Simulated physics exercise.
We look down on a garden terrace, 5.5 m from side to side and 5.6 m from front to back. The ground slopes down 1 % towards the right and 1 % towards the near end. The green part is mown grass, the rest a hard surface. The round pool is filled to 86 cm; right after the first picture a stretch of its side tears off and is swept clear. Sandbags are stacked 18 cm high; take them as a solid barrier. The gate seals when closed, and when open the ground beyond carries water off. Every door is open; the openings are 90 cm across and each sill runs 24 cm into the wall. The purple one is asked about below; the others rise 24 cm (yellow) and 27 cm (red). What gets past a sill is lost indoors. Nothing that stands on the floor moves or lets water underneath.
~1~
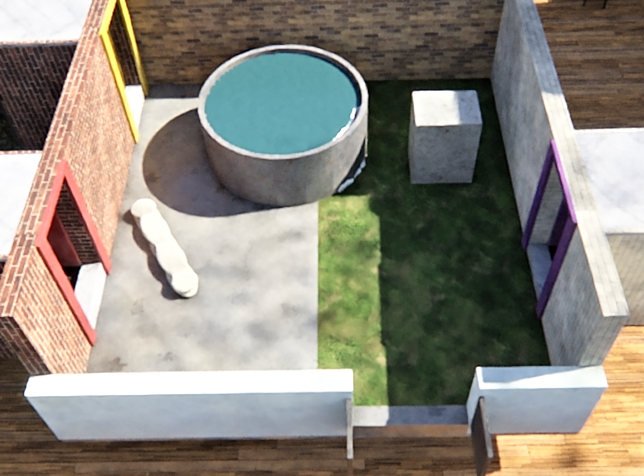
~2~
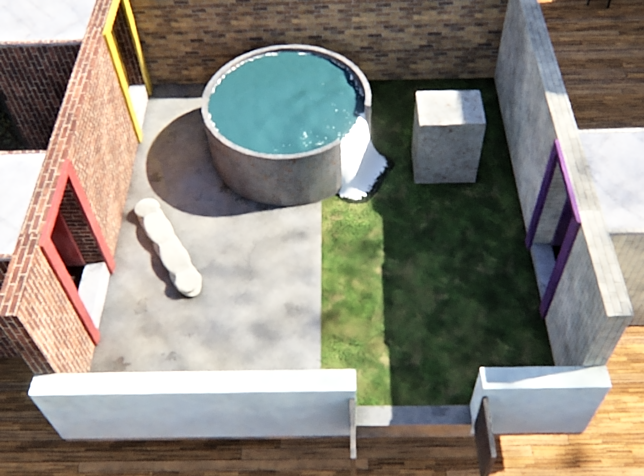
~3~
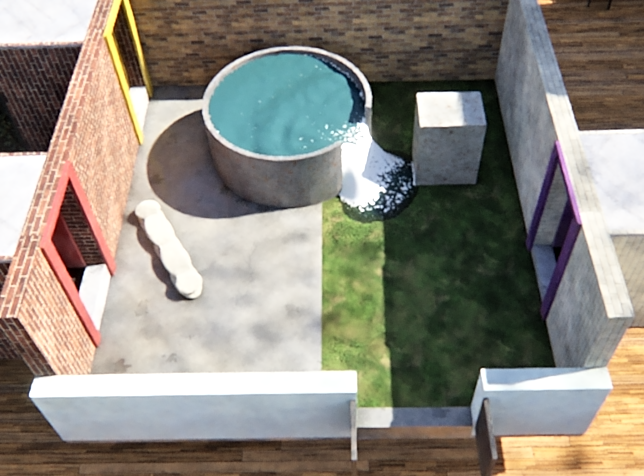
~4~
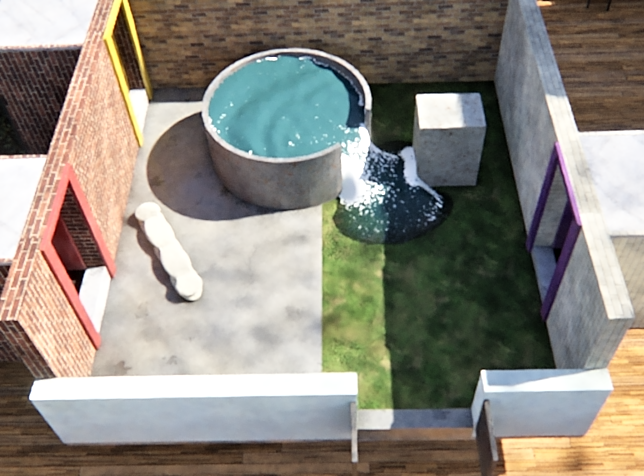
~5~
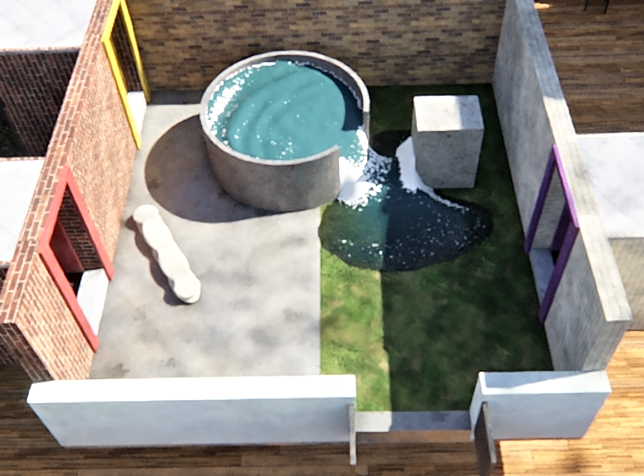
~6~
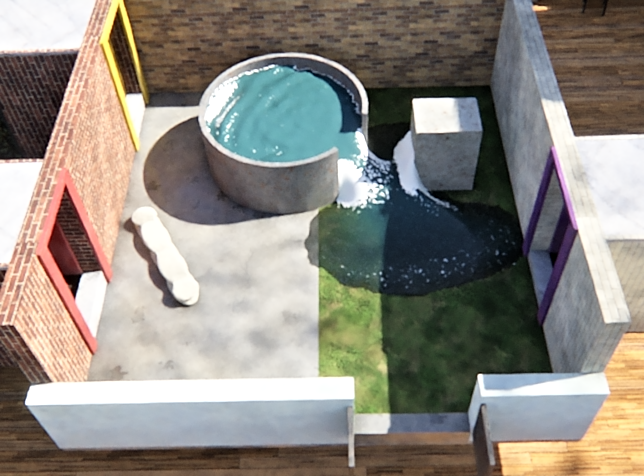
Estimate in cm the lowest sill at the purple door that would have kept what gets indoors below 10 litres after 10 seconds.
It would have to be roughly 22 cm high.
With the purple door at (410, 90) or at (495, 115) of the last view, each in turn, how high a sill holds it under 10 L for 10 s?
About 11.0 and 11.5 cm.
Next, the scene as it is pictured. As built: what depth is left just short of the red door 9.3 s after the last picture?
Roughly 10.0 cm deep.
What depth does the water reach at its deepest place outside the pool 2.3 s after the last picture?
About 38 cm.
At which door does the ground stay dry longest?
The red one.
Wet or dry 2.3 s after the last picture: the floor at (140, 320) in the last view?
It is not reached.
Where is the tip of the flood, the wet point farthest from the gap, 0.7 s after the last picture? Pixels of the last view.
Near (545, 368).
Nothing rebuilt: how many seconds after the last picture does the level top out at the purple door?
Around 1.0 s.
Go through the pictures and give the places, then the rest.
Still water, 86 cm deep, in the round pool at (283, 102); the purple door at (549, 229) is dry, in the first frame.
The gap is at (356, 155), the front 0.4 m out at (366, 197); the back of the round pool holds 86 cm, in the second frame.
The front is at (405, 201), 0.8 m from the gap at (357, 159); 0.9 m2 of floor is wet, 86 cm left at the back, in the third frame.
The gap is at (357, 162), the front 1.4 m out at (442, 215); the back of the round pool holds 86 cm, in the fourth frame.
The front is at (486, 231), 2.0 m from the gap at (355, 164); 3.1 m2 of floor is wet, 82 cm left at the back, in the fifth frame.
The gap is at (353, 165), the front 2.5 m out at (523, 243); the back of the round pool holds 74 cm; 0.5 m in a straight line remain to the purple door at (550, 236), in the sixth frame.
Then, 0.7 s after the last picture water covers 35 % of the floor, deepest (56 cm) near (404, 188); 24 cm at the purple door, 8 litres in over its 15 cm sill.
Then, 2.3 s after the last picture water covers 55 % of the floor, deepest (38 cm) near (404, 188); 19 cm at the purple door, 52 litres in over its 15 cm sill.
Then, 9.3 s after the last picture water covers 95 % of the floor, deepest (14 cm) near (554, 410); 11 cm at the purple door, 80 litres in over its 15 cm sill.
At the purple door as built, the water peaked near 25 cm, 1.1 s after the last picture.
With a sill of 18 cm, 38 litres would have come in within the 10 s; with 24.5 cm, 2 litres. So under 10 litres takes about 22 cm.
